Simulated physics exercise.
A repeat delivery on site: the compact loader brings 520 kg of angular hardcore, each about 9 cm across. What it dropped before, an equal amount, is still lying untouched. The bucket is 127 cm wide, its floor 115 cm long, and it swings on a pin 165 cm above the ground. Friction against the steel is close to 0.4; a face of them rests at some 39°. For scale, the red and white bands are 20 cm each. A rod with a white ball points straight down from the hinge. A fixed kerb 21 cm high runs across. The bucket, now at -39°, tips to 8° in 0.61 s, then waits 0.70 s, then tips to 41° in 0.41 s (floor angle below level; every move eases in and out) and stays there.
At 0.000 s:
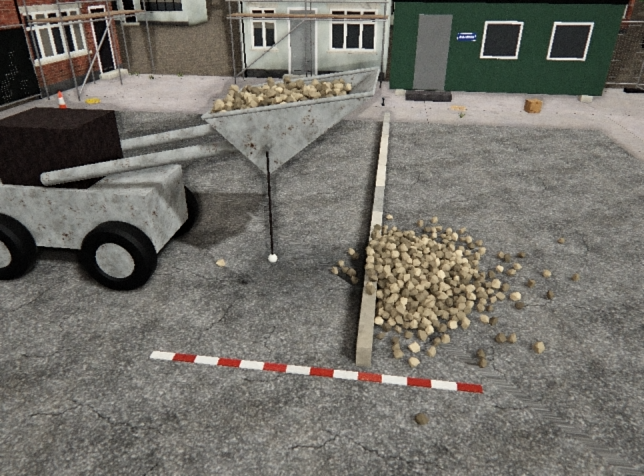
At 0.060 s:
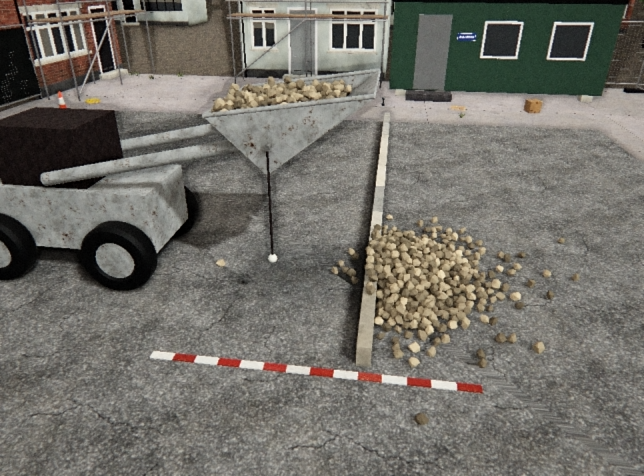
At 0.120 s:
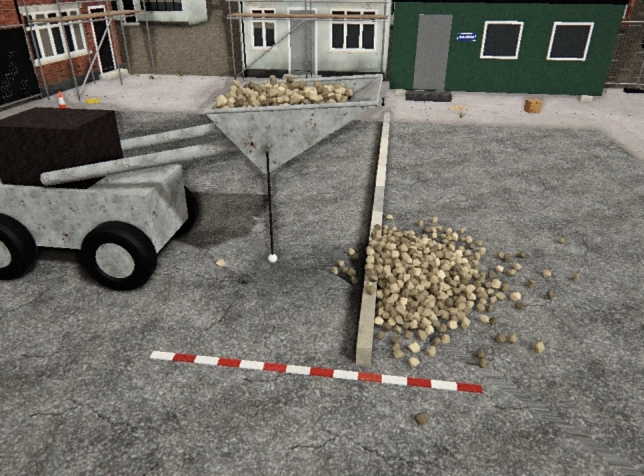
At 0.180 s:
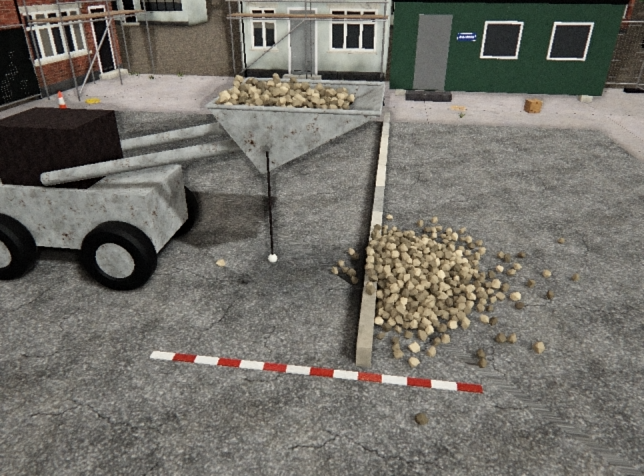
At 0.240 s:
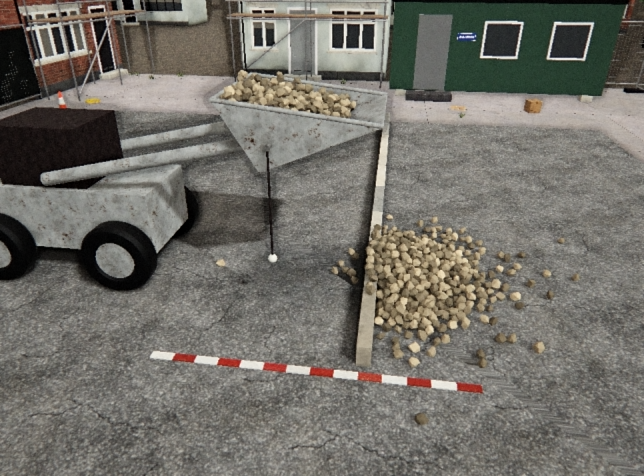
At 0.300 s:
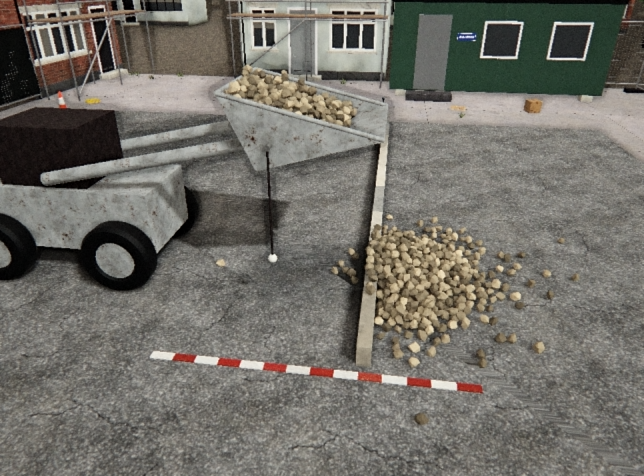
The video shows a grey loader holding a raised bucket of pale stones beside a low kerb, with a loose stone pile beyond it, as the bucket gradually swings its right edge downward, the stones still inside.
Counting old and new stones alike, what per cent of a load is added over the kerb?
Close to 65 parts in a hundred.
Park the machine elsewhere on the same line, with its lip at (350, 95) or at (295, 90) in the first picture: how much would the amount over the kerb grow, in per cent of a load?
About 30 and 0 per cent.
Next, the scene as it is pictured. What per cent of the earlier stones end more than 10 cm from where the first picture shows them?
Roughly 5 per cent of them.
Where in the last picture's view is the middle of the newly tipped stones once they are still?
Their middle is at about (391, 265).
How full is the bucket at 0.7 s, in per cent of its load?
Roughly 100 per cent is still inside.
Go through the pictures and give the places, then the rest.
In the first frame, lip at (373, 94), floor tilted -39°, highest stones at (312, 84). The earlier load is highest near (398, 250), 31 cm above ground level, 4 % on this side of the kerb, 96 % over the kerb.
In the second frame, lip at (374, 97), floor tilted -38°, highest stones at (308, 84); the stones move at 0.2 m/s on average.
In the third frame, the bucket is at -34°, its lip at (377, 103); the top of the load is at (280, 85); the stones move at 0.3 m/s on average.
In the fourth frame, the bucket is at -29°, its lip at (380, 114); the top of the load is at (260, 83); the stones move at 0.5 m/s on average.
In the fifth frame, the bucket is at -23°, its lip at (383, 127); the top of the load is at (258, 79); the stones move at 0.5 m/s on average.
In the sixth frame, lip at (384, 141), floor tilted -16°, highest stones at (259, 75); the stones move at 0.6 m/s on average.
After 0.5 s the floor is at 1°; in per cent of one load, 100 in the bucket, 4 on this side of the kerb, 96 over the kerb; the foremost stones are at (539, 268).
After 0.7 s the floor is at 8°; in per cent of one load, 100 in the bucket, 4 on this side of the kerb, 96 over the kerb; the foremost stones are at (539, 268).
After 2.2 s the floor is at 41°; in per cent of one load, 38 in the bucket, 46 on this side of the kerb, 116 over the kerb; the foremost stones are at (539, 268).
After 5.0 s the floor is at 41°; in per cent of one load, 0 in the bucket, 39 on this side of the kerb, 161 over the kerb; the foremost stones are at (543, 272). Net gain over the kerb, 65.
